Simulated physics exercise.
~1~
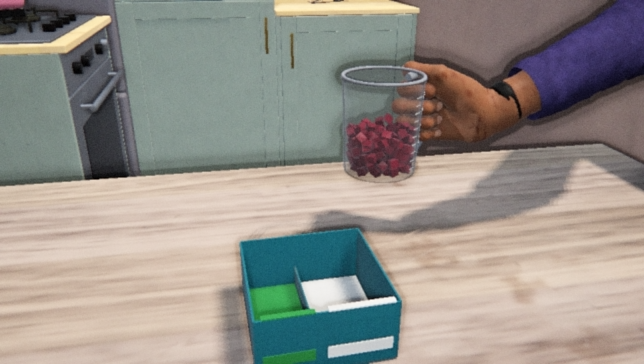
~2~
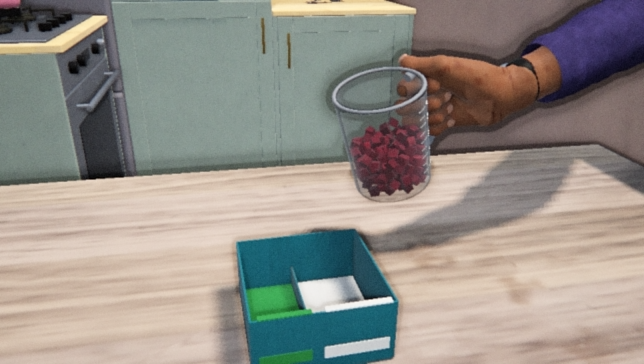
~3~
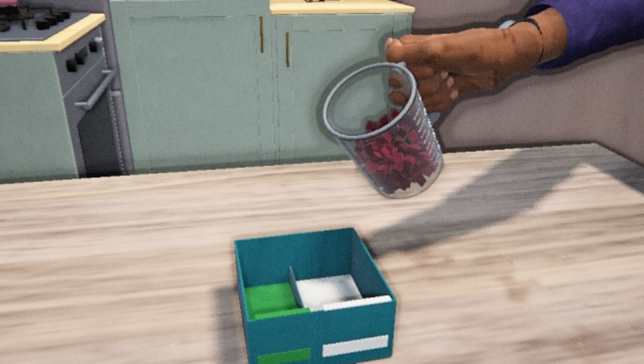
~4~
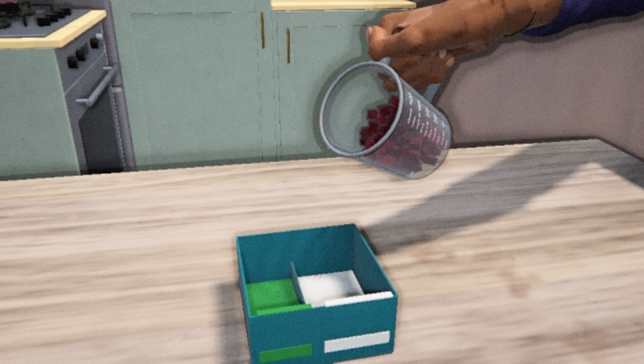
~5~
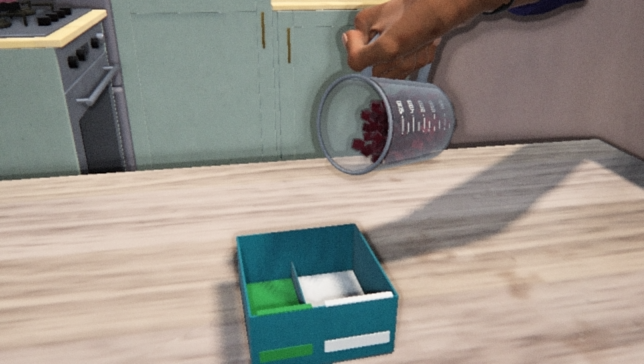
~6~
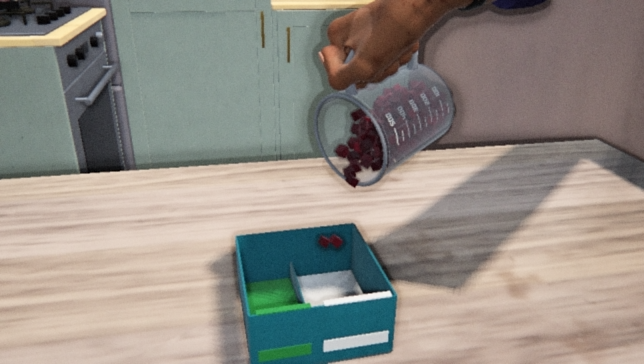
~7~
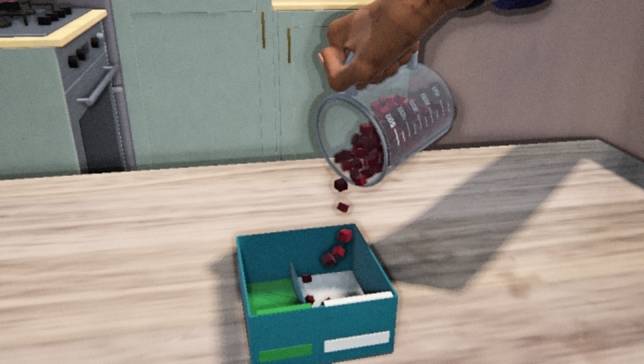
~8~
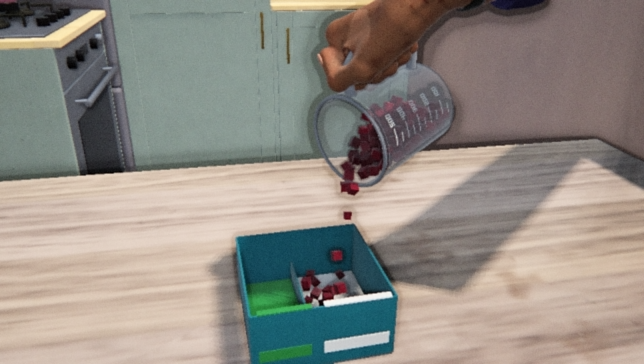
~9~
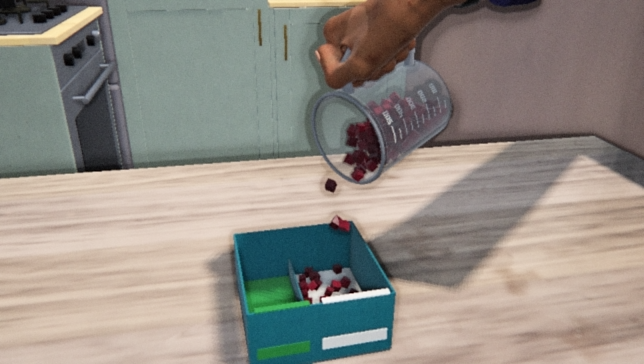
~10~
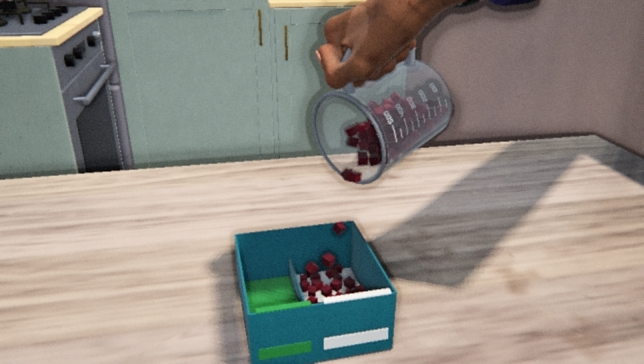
Hand tilting a clear jug of dark red cubes, tipping some into the white section of a teal tin, many staying inside.
